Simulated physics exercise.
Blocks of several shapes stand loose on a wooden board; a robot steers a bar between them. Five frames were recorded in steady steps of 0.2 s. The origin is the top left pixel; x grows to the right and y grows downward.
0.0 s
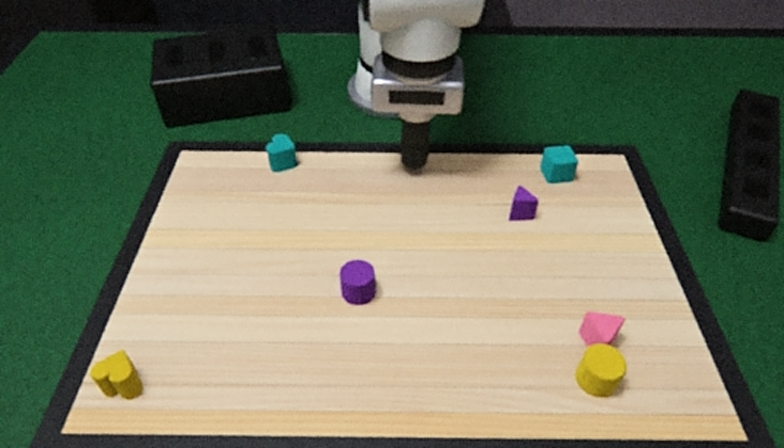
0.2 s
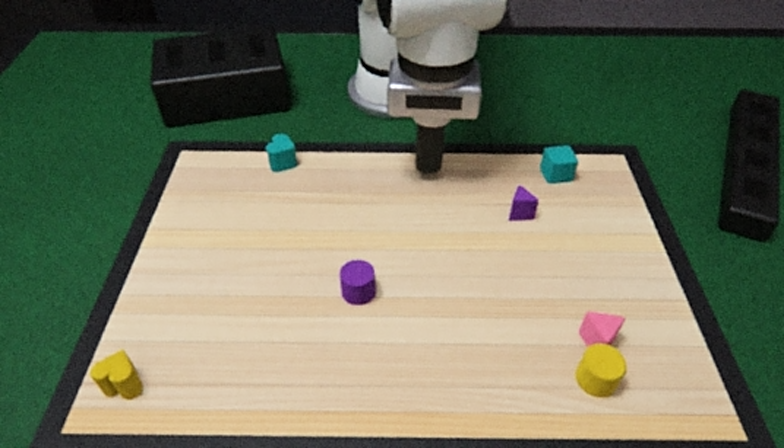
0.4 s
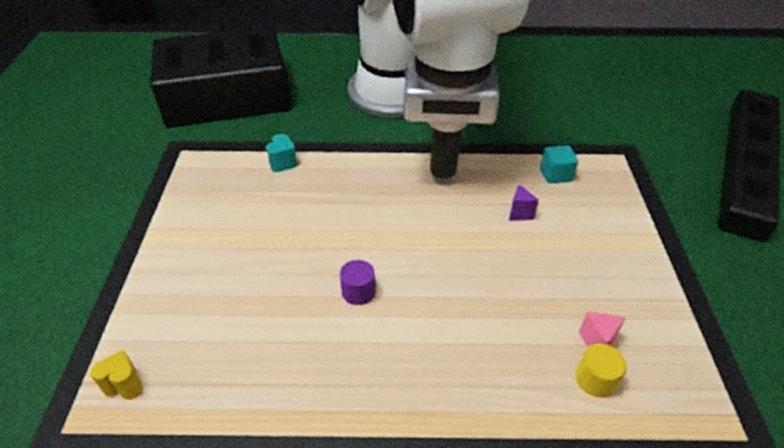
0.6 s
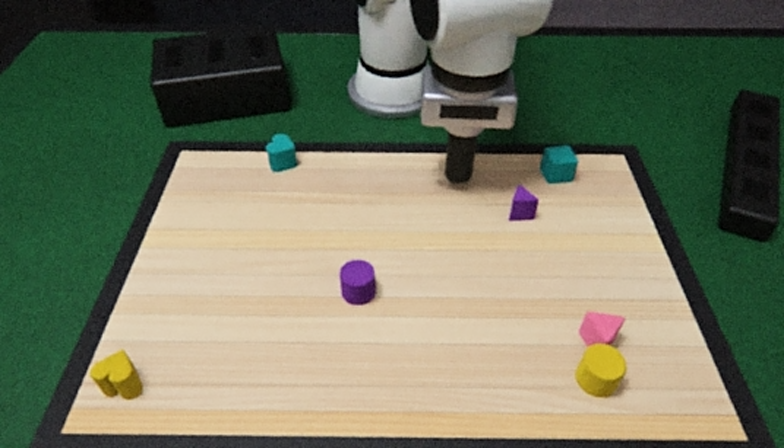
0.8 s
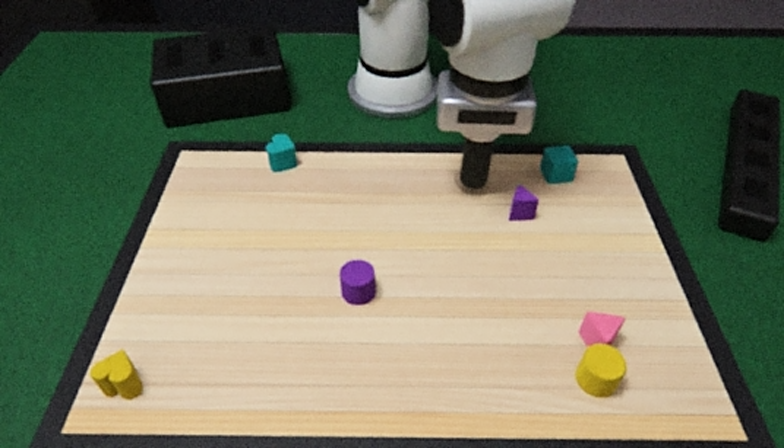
At first, a robot arm holds a dark bar near the top middle of a wooden board scattered with purple, turquoise, yellow and pink blocks. The arm then moves the bar steadily right and slightly down, bringing it closer to the purple triangular and turquoise square pieces, while every block stays still.
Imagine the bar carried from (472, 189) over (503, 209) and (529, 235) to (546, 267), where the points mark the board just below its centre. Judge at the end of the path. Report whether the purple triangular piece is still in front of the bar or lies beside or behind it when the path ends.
The bar has moved past the purple triangular piece by the time the path ends.
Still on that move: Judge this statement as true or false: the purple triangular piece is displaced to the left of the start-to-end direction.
That statement is accurate.
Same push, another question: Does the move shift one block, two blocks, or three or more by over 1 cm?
Answer: One block.
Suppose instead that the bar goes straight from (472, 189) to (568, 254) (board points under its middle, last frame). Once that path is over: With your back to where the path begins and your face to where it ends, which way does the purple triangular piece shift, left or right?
It's going to go left.
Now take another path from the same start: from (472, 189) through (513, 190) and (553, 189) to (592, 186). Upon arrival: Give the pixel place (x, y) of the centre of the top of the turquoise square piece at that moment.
It should be at (577, 148) by then.
On the path given first. One third of the way, bar at (506, 200); purple triangular piece at (531, 197).
Two thirds of the way, bar at (532, 226); purple triangular piece at (558, 212), turned 30° anticlockwise.
At the end, bar at (549, 258); purple triangular piece at (559, 212), turned 35° anticlockwise; turquoise square piece not moved.
